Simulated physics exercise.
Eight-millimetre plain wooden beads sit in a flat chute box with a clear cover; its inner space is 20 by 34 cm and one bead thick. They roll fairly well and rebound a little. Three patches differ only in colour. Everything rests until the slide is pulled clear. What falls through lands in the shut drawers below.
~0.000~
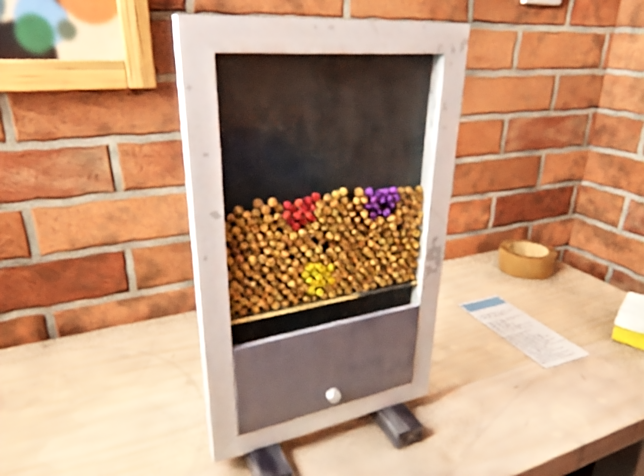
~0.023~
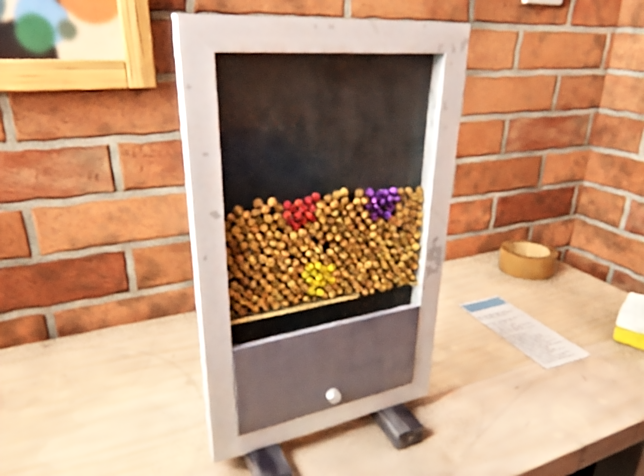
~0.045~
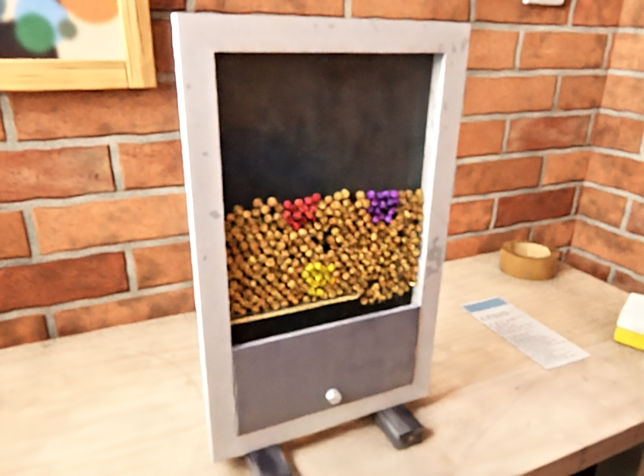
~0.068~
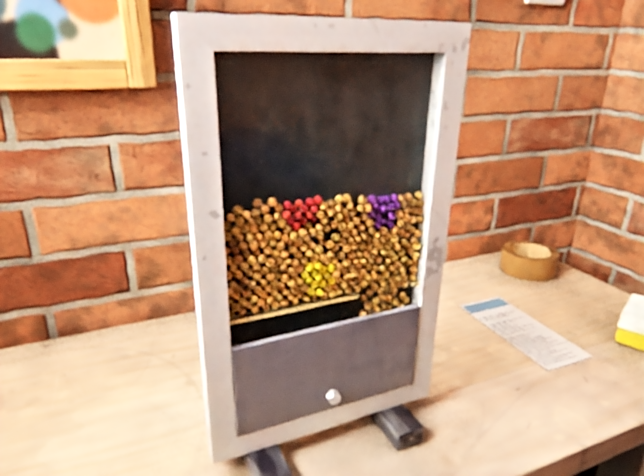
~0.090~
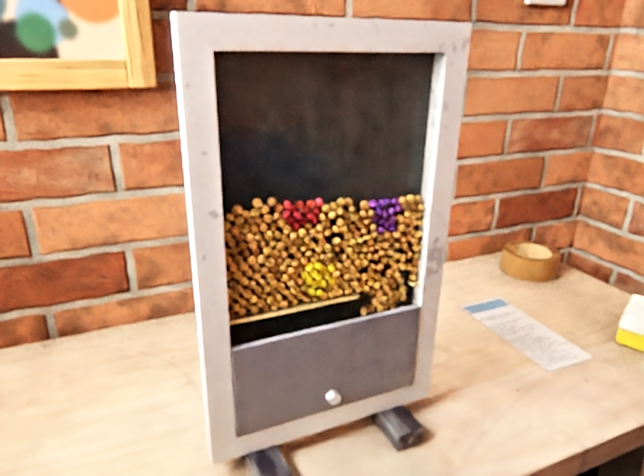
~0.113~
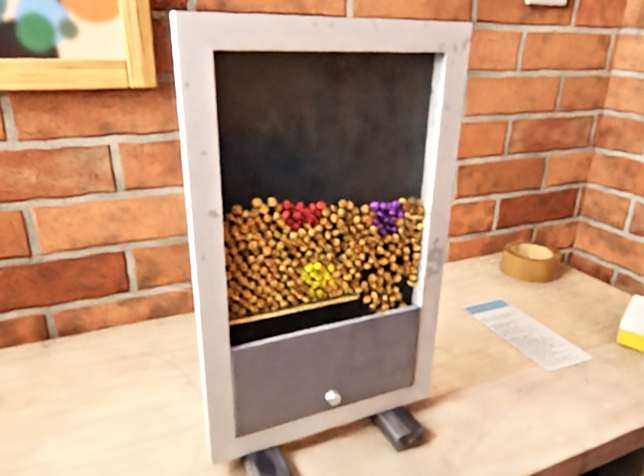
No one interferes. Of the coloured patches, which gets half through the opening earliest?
Purple.
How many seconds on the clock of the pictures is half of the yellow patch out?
Near 0.8 s.
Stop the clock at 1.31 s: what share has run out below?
About 65 per cent.
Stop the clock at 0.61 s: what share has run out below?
Roughly 55 per cent.
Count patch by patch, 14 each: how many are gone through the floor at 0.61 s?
Yellow 0, purple 14, red 8.
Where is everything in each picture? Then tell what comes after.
About 320 beads; beads centred (330, 252); yellow patch (318, 277); purple patch (381, 202); red patch (301, 212); slide (353, 294) to (413, 281), in the first picture.
Beads centred (330, 253); 1 out, in the second picture.
Beads centred (331, 254); 10 out, in the third picture.
Beads centred (331, 255); 20 out, in the fourth picture.
Beads centred (331, 255); 30 out, in the fifth picture.
Beads centred (323, 258); 39 out; yellow patch (318, 278); purple patch (386, 217); red patch (302, 214), in the sixth picture.
After 0.26 s, 30 % are out; out of 14, yellow 0, purple 1, red 0.
After 0.61 s, 55 % are out; out of 14, yellow 0, purple 14, red 7.
After 1.31 s, 65 % are out; out of 14, yellow 11, purple 14, red 14.
All still by 1.6 s, 65 % are out; out of 14, yellow 11, purple 14, red 14; half out at yellow 0.87 s, purple 0.33 s, red 0.60 s.
